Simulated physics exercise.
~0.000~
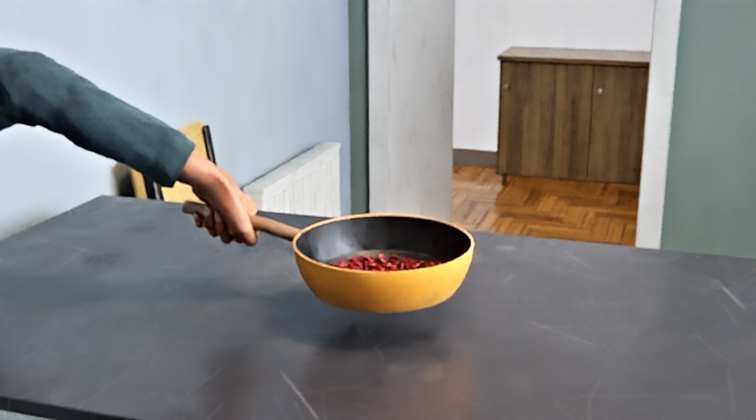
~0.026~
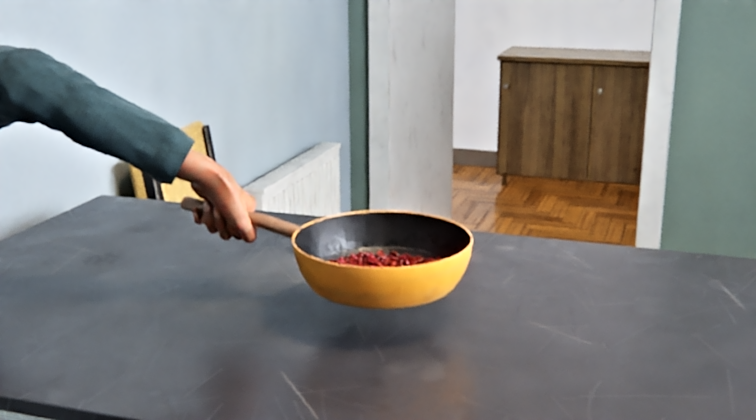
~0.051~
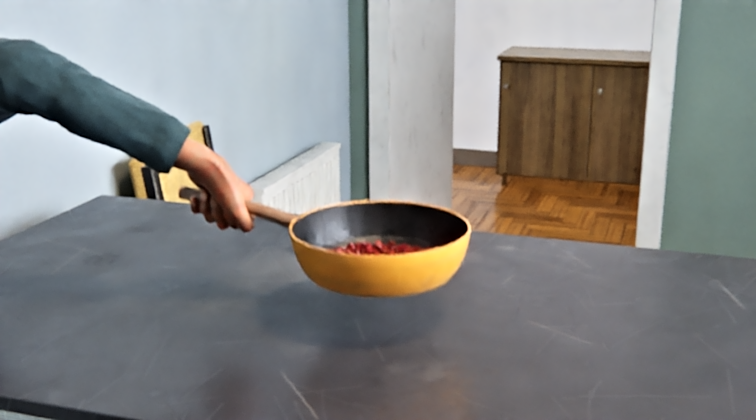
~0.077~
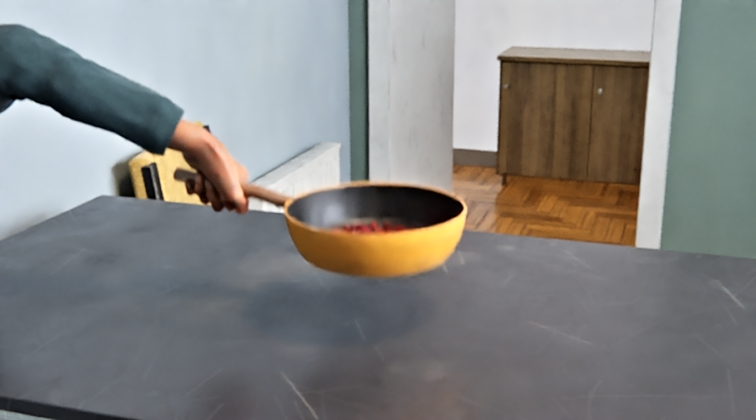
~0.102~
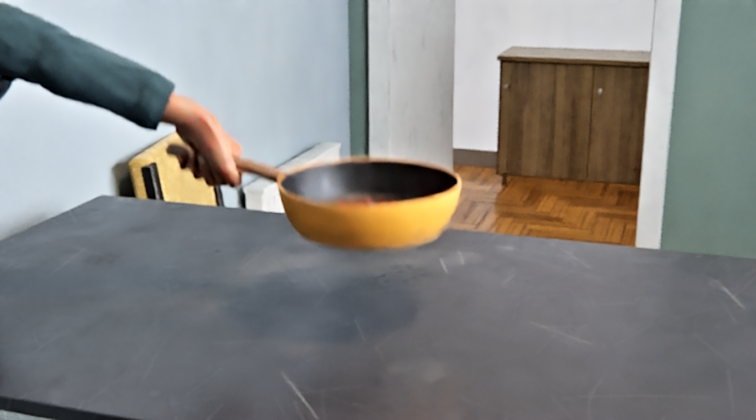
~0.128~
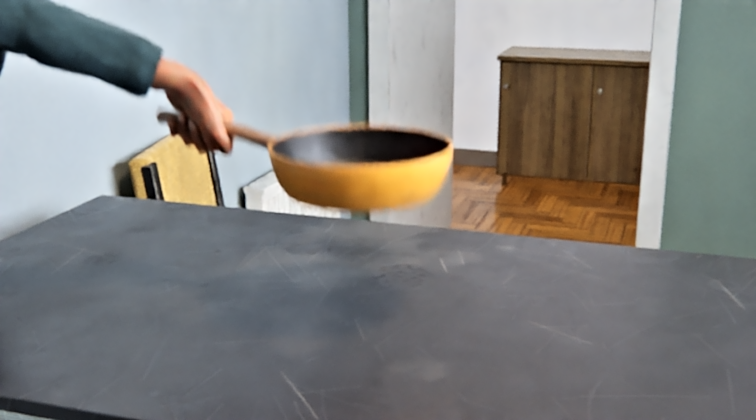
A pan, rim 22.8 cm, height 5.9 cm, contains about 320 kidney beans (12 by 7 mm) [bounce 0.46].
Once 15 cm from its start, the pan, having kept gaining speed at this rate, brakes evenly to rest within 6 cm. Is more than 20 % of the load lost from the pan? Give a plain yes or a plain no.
A plain yes.
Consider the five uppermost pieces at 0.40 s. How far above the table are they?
Estimate: Near 41 cm.
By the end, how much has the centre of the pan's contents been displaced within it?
Shift: Approx. 0.5 cm.
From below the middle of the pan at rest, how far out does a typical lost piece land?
Estimate: Approx. 24 cm.
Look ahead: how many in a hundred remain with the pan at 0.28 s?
Share remaining: Approx. 0 %.
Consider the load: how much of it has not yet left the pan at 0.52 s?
About 15 percent of the load, give or take.
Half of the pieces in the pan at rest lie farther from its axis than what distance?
Some 6.0 cm.
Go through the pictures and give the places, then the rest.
In the first picture, pan at (383, 279); tilt 0 degrees; moved 0.0 cm; top of the load at (393, 259).
In the second picture, pan at (382, 275); tilt 0 degrees; moved 0.5 cm; top of the load at (393, 255).
In the third picture, pan at (380, 263); tilt 0 degrees; moved 2.0 cm; top of the load at (390, 245).
In the fourth picture, pan at (375, 242); tilt 0 degrees; moved 4.6 cm; top of the load at (386, 227).
In the fifth picture, pan at (369, 213); tilt 0 degrees; moved 8.1 cm; top of the load at (380, 203).
In the sixth picture, pan at (361, 175); tilt 0 degrees; moved 12.7 cm. Its speed is now 2.01 m/s.
Then, at 0.28 s, in the air 100 %; middle of the pieces not yet landed near (303, 12).
Then, at 0.40 s, in the air 100 %; middle of the pieces not yet landed near (259, 2).
After 0.52 s, pan 15 %, in the air 85 %; middle of the pieces not yet landed near (223, 102).
After 0.63 s, fallen left of where it stops 80 %, pan 15 %, in the air 5 %; middle of the pieces not yet landed near (206, 247).
By 1.8 s all is still; fallen left of where it stops 85 %, pan 15 %.
